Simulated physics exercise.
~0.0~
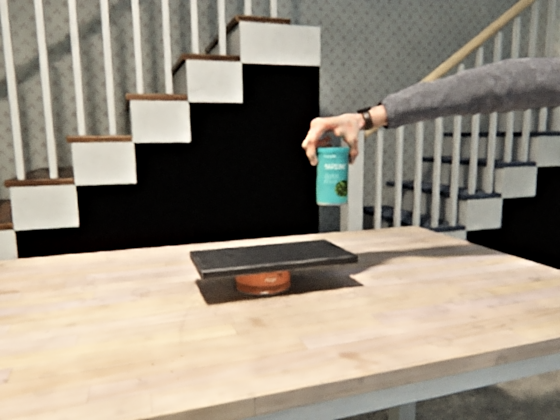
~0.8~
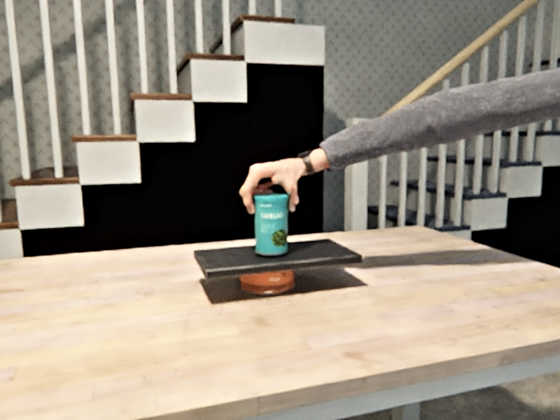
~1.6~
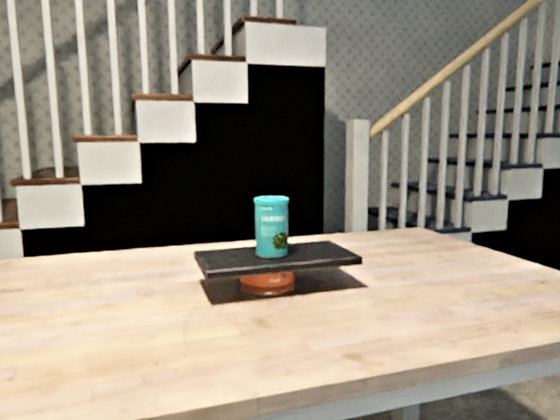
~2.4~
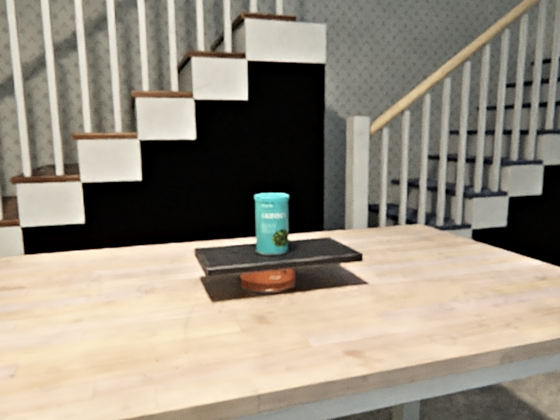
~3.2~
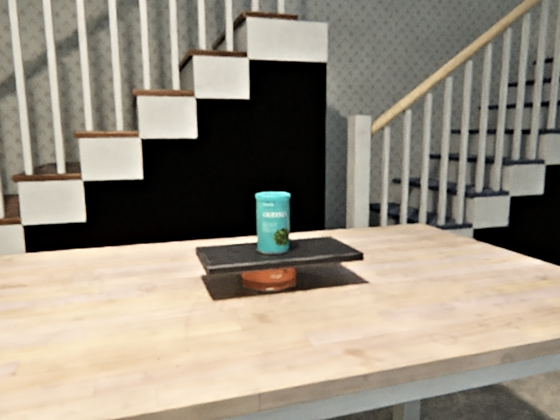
A hand sets a turquoise tin on the black lid and withdraws; the stack holds.
